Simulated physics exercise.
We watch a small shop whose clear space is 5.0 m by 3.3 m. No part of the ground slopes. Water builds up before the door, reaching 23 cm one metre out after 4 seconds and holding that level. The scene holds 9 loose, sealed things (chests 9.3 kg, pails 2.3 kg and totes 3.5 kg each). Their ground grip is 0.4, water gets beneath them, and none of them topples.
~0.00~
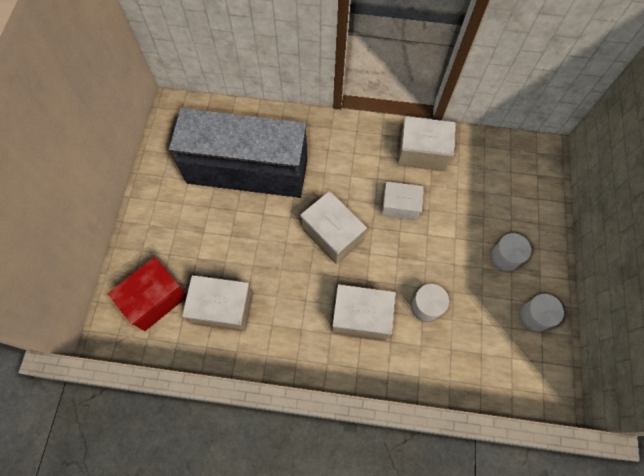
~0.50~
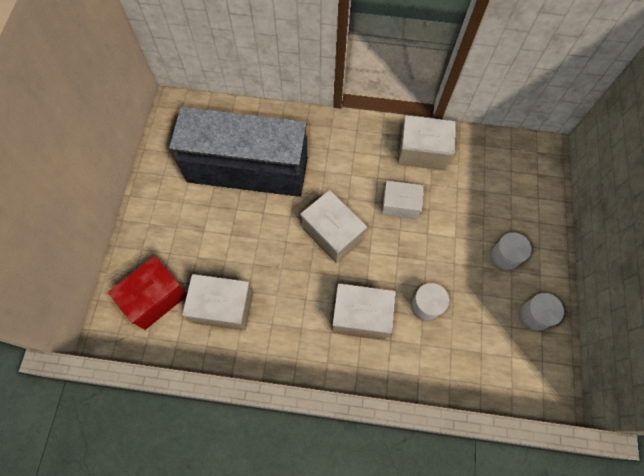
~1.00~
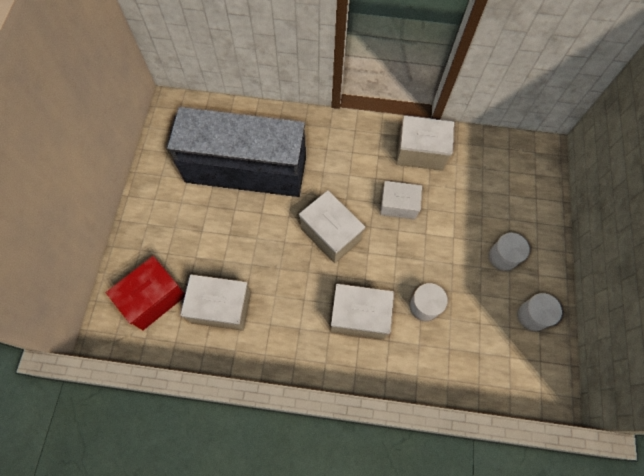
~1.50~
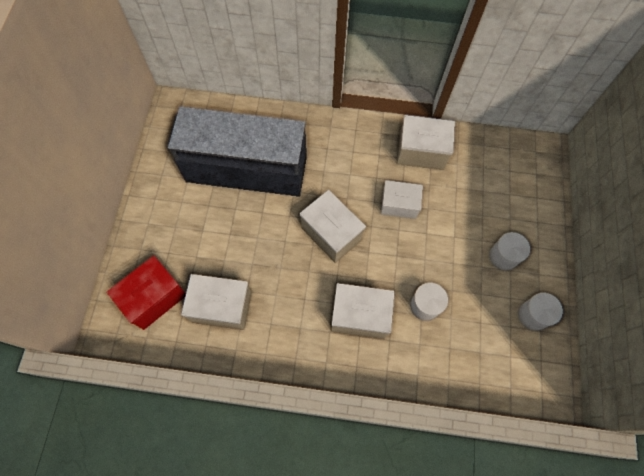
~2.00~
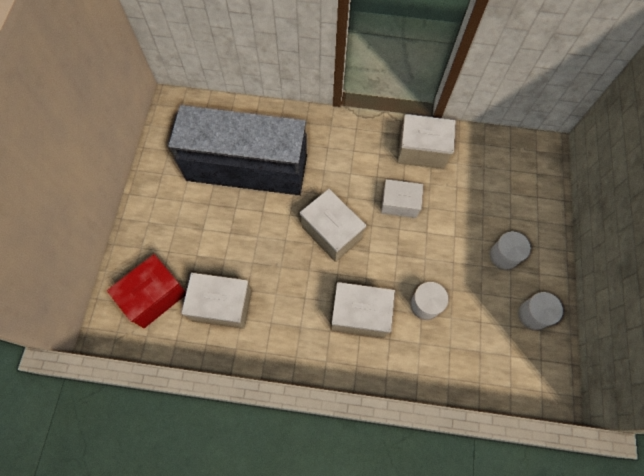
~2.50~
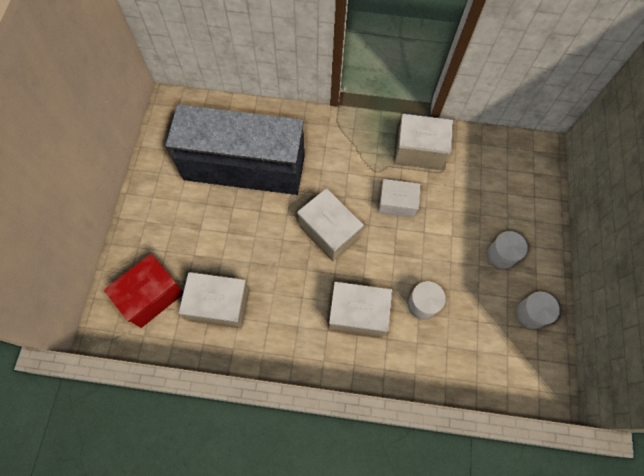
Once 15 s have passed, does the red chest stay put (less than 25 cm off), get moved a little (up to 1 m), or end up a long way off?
It ends up a long way off.
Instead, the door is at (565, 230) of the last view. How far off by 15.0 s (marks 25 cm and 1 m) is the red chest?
That would leave the red chest a little displaced.
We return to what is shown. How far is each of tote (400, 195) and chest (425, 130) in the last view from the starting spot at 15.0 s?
Shifts: 100 cm / 250 cm.
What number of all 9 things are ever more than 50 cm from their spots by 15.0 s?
All told, that gives 9.
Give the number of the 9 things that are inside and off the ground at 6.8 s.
At that time the total is 6.
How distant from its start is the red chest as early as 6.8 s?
Around 10 cm from the start by that time.
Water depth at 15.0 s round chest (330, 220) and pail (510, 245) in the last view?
I'd put it at 9 cm and 13 cm respectively.
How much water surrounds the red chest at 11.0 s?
The depth there is around 9 cm.
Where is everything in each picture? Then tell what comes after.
The first frame shows the red chest at (143, 290), on the bottom; water covers 0.0 m2; 0 of 9 have shifted.
The second frame shows the red chest at (143, 288), on the bottom; water covers 0.0 m2; 0 of 9 have shifted.
The third frame shows the red chest at (141, 289) rests on the ground; 0.0 m2 under water; 0 of 9 have shifted.
The fourth frame shows the red chest at (142, 288), on the bottom; water covers 0.0 m2; 0 of 9 have shifted.
The fifth frame shows the red chest at (142, 287), on the bottom; water covers 0.0 m2; 0 of 9 have shifted.
The sixth frame shows the red chest at (140, 286), on the bottom; 0.5 m2 under water; 0 of 9 have shifted.
After 3.5 s the red chest is near (140, 286), 0.0 m from its start, aground; 0 afloat.
After 6.8 s the red chest is near (131, 280), 0.1 m from its start, aground; 6 afloat.
After 11.0 s the red chest is near (162, 100), 2.1 m from its start, afloat; 8 afloat.
After 15.0 s the red chest is near (335, 128), 2.5 m from its start, afloat; 9 afloat.
